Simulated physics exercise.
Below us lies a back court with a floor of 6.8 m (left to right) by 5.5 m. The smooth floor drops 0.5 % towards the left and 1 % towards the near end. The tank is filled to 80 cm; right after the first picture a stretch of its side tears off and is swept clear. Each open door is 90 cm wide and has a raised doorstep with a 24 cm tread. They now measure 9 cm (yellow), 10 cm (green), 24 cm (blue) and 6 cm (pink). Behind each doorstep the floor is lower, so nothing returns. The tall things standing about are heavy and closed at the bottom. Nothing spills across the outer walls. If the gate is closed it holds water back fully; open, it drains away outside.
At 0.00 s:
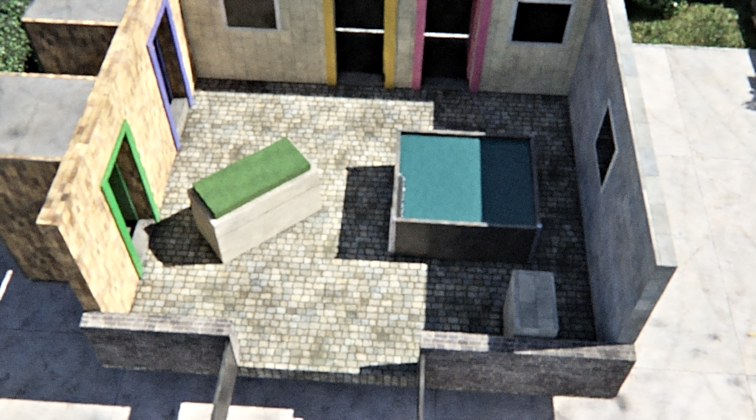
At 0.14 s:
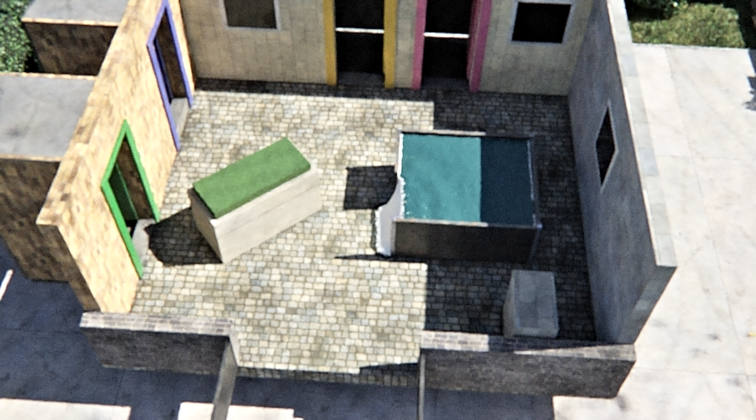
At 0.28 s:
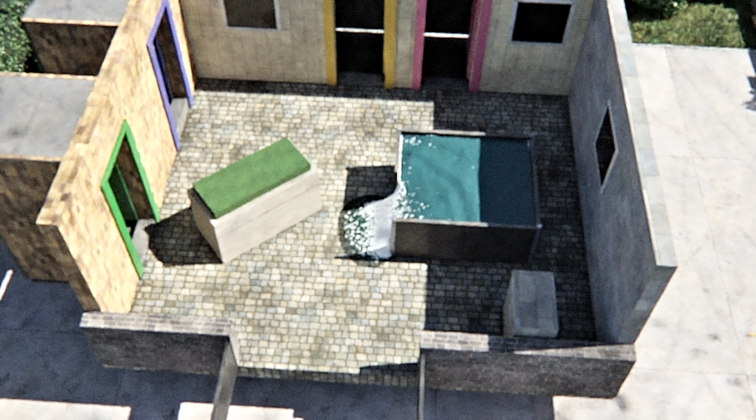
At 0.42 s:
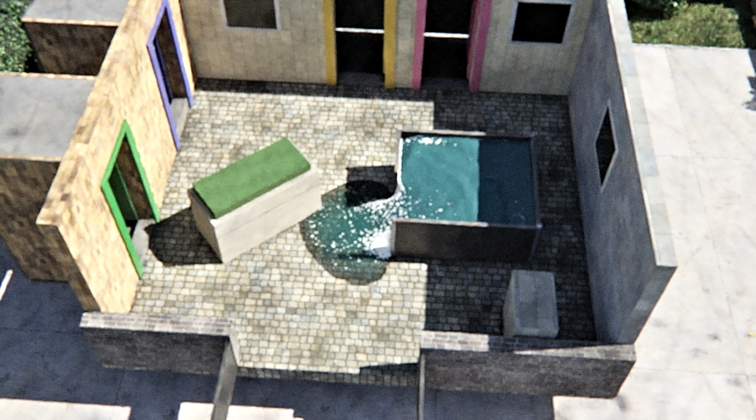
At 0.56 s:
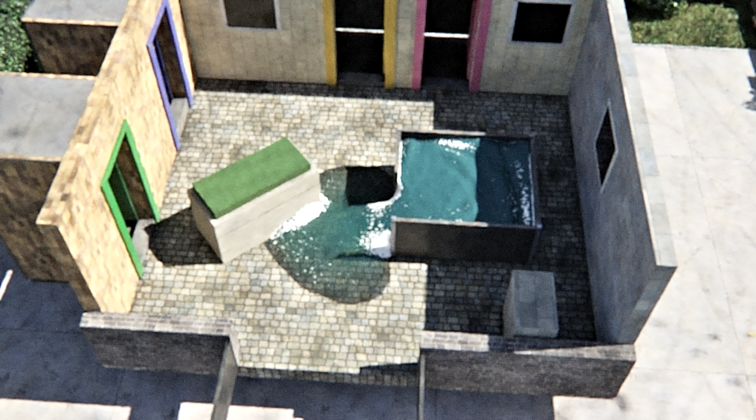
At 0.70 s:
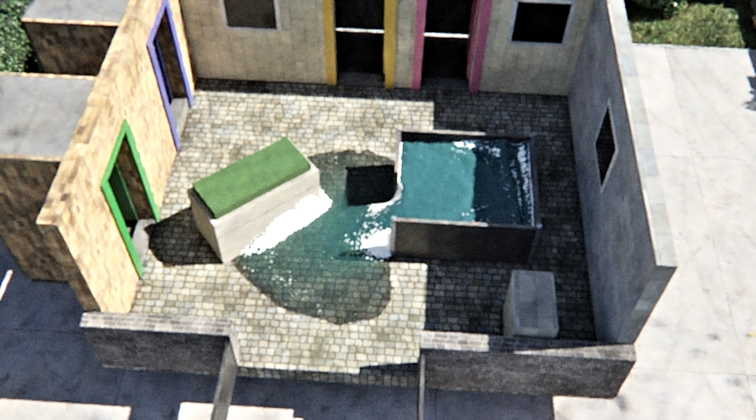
Water burst from the left side of a dark tank in a walled courtyard, poured onto the paving, reached the green-topped block and spread along it, both toward the back and the near side.
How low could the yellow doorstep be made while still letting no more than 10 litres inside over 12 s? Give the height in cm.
It would have to be roughly 6 cm high.
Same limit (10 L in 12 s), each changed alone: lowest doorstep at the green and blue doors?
Roughly 12.0 cm at green and 17 cm at blue.
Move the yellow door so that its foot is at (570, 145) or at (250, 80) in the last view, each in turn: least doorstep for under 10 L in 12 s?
Roughly 10.0 and 18 cm.
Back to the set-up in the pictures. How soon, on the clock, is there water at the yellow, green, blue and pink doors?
Arrival: Yellow 2.6 s, green 2.0 s, blue 2.4 s, pink 3.8 s.
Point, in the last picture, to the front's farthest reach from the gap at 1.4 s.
Around (121, 343).
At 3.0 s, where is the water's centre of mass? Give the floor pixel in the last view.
Near (338, 227).
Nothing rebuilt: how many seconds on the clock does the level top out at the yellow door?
At about 5.0 s.
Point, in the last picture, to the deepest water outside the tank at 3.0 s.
Around (121, 343).
After 1.4 s water covers 30 % of the floor, deepest (49 cm) near (316, 212); it has not reached the yellow door.
After 3.0 s water covers 45 % of the floor, deepest (40 cm) near (121, 343); 6 cm at the yellow door, 0 litres in over its 9 cm doorstep.
After 12.0 s water covers 90 % of the floor, deepest (12 cm) near (208, 348); 4 cm at the yellow door, 1 litre in over its 9 cm doorstep.
At the yellow door as built, the water arrived by 2.7 s and peaked near 10 cm at 5.2 s.
With a doorstep of 5.5 cm, 14 litres would have come in within the 12 s; with 6.5 cm, 7 litres. So under 10 litres takes about 6 cm.
